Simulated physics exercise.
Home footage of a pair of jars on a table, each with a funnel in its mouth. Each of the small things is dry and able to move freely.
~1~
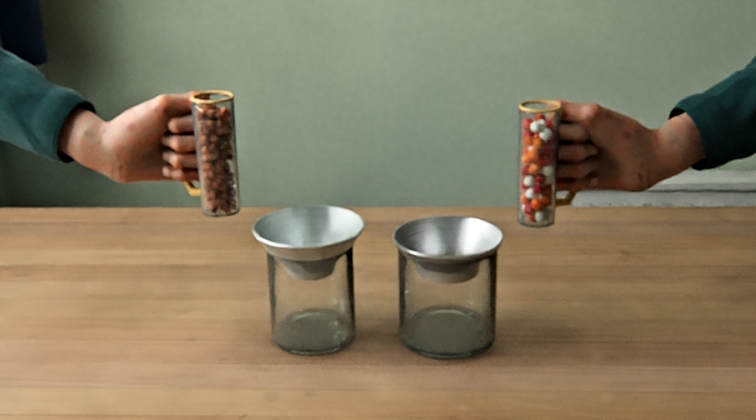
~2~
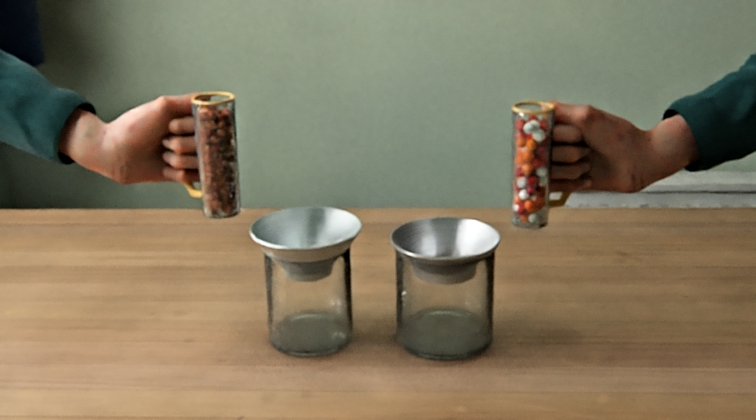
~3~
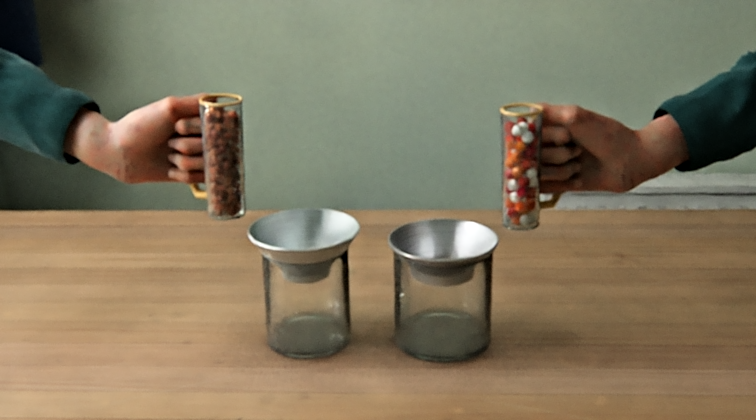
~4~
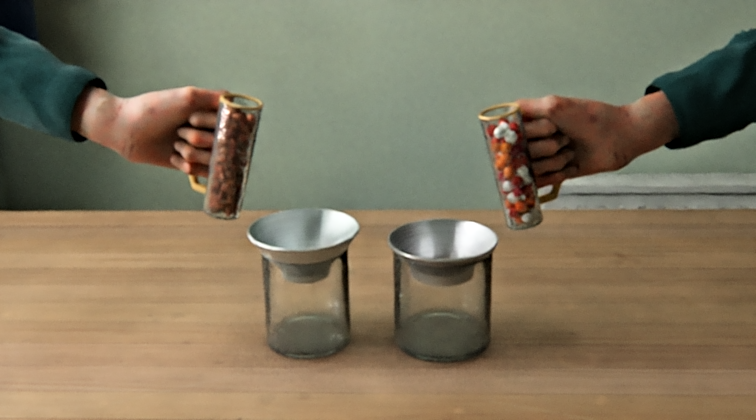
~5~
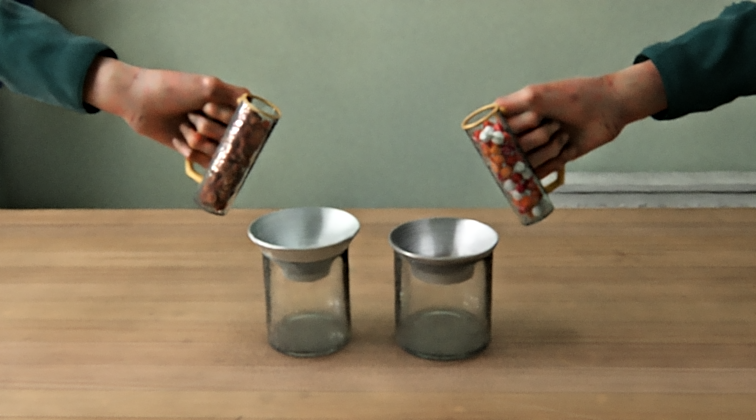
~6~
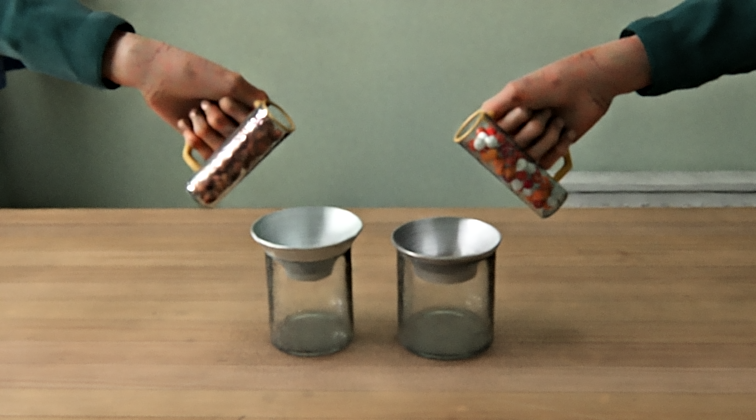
In this clip, two hands hold glass cups of clay pellets on the left and gumballs on the right above two funnel-topped jars, move them slightly inward, then tilt both cups toward each other.
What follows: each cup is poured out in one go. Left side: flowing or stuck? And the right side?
As I see it, left funnel: The outlet will stay unobstructed; right funnel: The outlet will stay unobstructed.
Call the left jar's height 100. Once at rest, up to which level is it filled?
It is filled to about 20 percent.
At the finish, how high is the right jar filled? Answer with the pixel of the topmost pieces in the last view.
(457, 321), roughly.
Then, 0.21 s on from there, left, the whole lot still in the cup; right, the whole lot still in the cup.
Then, 0.47 s on from there, left, the whole lot still in the cup; right, the whole lot still in the cup.
Then, 0.75 s on from there, left, all but a few still in the cup, only a few in or over the funnel, only a few down in the jar; right, the bulk still in the cup, a little in or over the funnel, a little down in the jar.
In the end, left, the whole lot down in the jar; right, the whole lot down in the jar.
